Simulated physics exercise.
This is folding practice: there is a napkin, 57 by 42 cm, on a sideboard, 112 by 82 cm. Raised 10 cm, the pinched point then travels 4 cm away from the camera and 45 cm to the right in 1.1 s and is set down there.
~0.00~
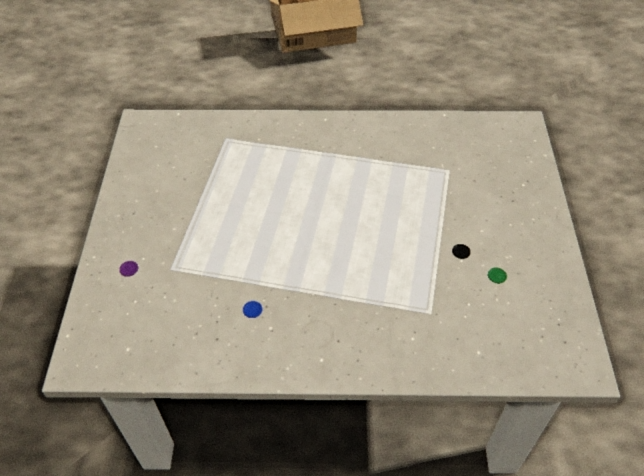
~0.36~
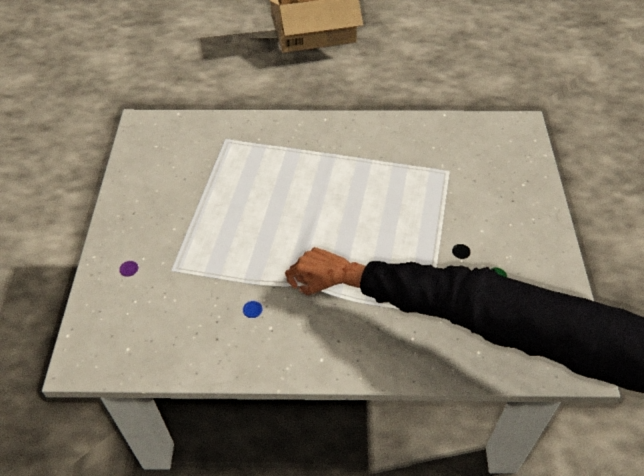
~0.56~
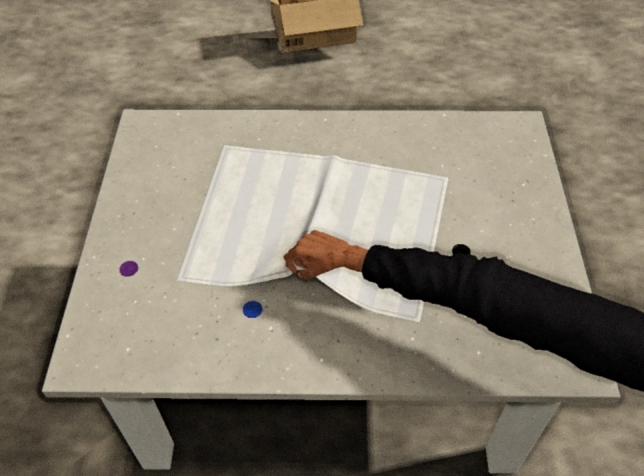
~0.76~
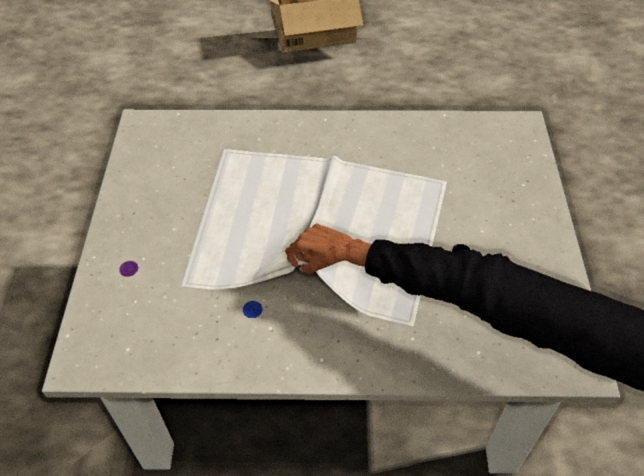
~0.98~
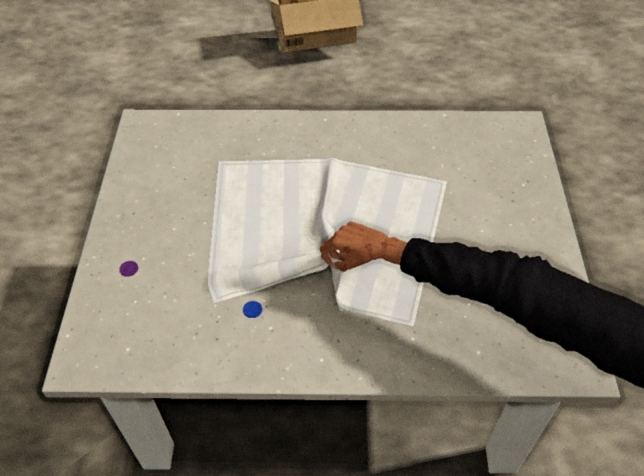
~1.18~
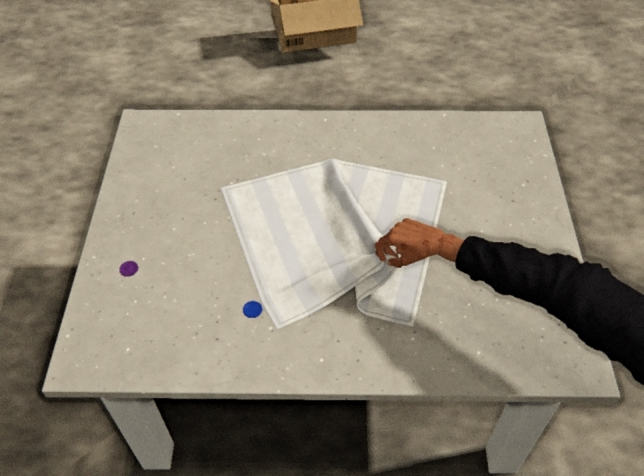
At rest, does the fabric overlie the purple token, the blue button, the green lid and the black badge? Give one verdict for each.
In order: The purple token can be seen; the blue button can be seen; the green lid disappears from view; the black badge disappears from view.
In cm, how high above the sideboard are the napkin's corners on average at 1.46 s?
Mean corner height at that time: Approx. 0 cm.
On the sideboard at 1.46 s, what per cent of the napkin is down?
I'd put it at close to 55 per cent.
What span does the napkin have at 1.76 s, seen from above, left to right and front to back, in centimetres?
46 by 50 cm.
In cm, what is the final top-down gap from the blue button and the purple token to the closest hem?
Around 25 centimetres, then around 43 centimetres.
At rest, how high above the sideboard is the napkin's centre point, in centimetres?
Around 2 cm up.
At 1.5 s, 55 % of it is down, spanning 45 by 50 cm, above no small thing.
At 1.8 s, 45 % of it is down, spanning 45 by 50 cm, above black badge, green lid.
At 2.0 s, 55 % of it is down, spanning 45 by 50 cm, above black badge, green lid.
At 2.3 s, 65 % of it is down, spanning 47 by 50 cm, above black badge, green lid.
At 3.3 s, 65 % of it is down, spanning 47 by 50 cm, above black badge, green lid.
